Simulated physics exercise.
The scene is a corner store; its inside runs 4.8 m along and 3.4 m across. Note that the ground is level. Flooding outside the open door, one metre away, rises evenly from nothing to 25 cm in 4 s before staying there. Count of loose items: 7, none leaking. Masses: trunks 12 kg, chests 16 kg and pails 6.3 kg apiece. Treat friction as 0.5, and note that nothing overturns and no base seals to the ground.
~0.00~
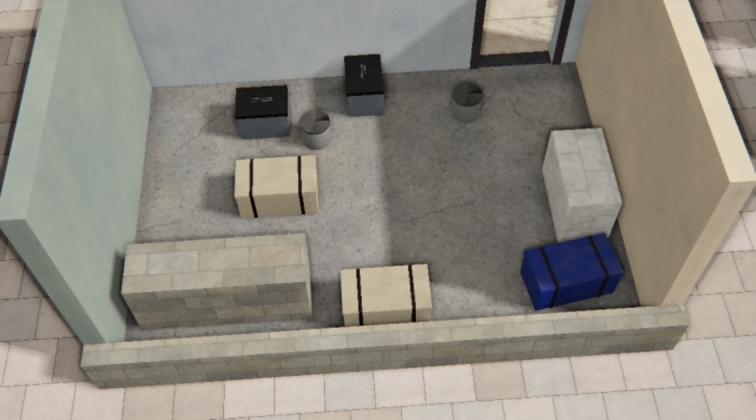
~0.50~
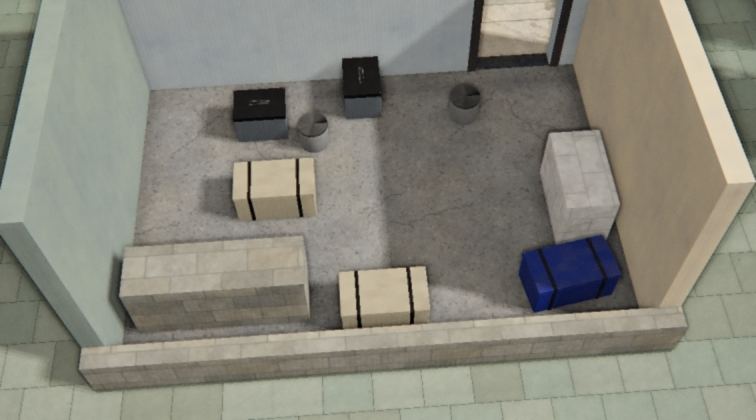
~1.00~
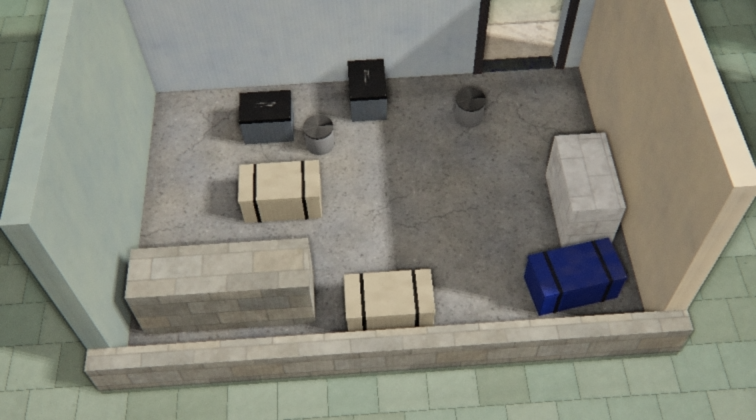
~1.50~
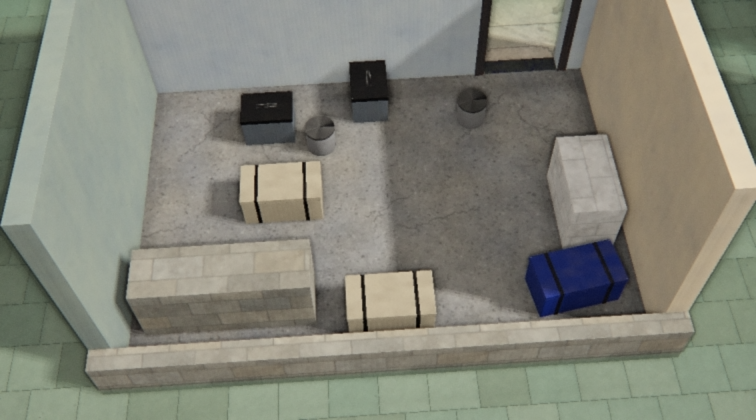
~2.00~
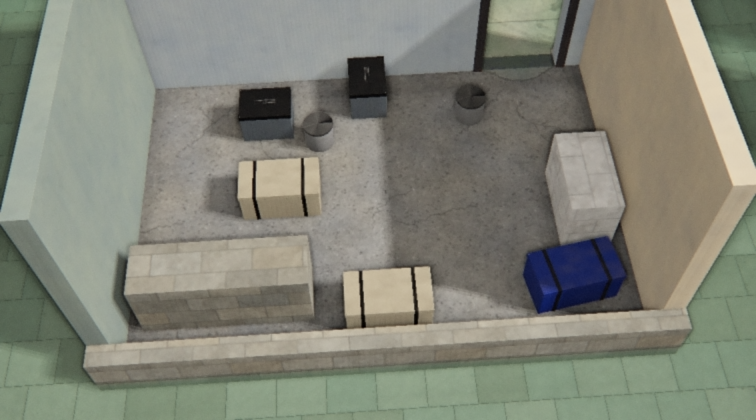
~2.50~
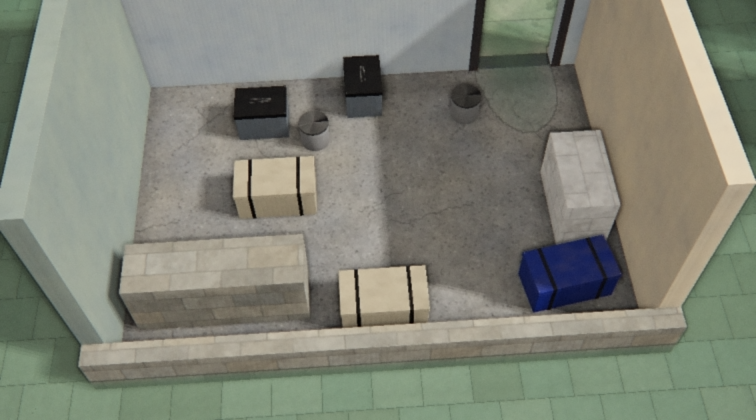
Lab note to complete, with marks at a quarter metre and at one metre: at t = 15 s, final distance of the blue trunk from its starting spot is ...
At t = 15 s the distance is below a quarter metre.
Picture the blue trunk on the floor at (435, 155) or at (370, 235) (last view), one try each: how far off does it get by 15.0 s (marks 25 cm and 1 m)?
Try one: Large displacement; try two: Large displacement.
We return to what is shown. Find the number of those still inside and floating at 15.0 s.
At that point I count 4.
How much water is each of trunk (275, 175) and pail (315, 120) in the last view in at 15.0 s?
Some 10 cm at the first, some 6 cm at the second.
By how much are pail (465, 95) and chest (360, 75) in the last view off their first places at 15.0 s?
One is off by 60 cm, the other by 120 cm, in the order asked.
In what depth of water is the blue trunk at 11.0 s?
I'd put it at about 10 cm.
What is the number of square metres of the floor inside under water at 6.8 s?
Roughly 10.5 m2.
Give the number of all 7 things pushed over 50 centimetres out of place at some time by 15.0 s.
Total: 5.
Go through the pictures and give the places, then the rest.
In the first frame, the blue trunk at (574, 261) rests on the ground; water covers 0.0 m2; 0 of 7 have shifted.
In the second frame, the blue trunk at (572, 263), on the bottom; 0.0 m2 under water; 0 of 7 have shifted.
In the third frame, the blue trunk at (577, 266), on the bottom; water covers 0.0 m2; 0 of 7 have shifted.
In the fourth frame, the blue trunk at (579, 268) rests on the ground; 0.0 m2 under water; 0 of 7 have shifted.
In the fifth frame, the blue trunk at (576, 265) rests on the ground; water covers 0.1 m2; 0 of 7 have shifted.
In the sixth frame, the blue trunk at (572, 263) rests on the ground; 0.6 m2 under water; 0 of 7 have shifted.
After 3.5 s the blue trunk is near (572, 263), 0.0 m from its start, aground; 0 afloat.
After 6.8 s the blue trunk is near (576, 263), 0.0 m from its start, afloat; 2 afloat.
After 11.0 s the blue trunk is near (547, 239), 0.3 m from its start, afloat; 2 afloat.
After 15.0 s the blue trunk is near (581, 258), 0.1 m from its start, afloat; 4 afloat.
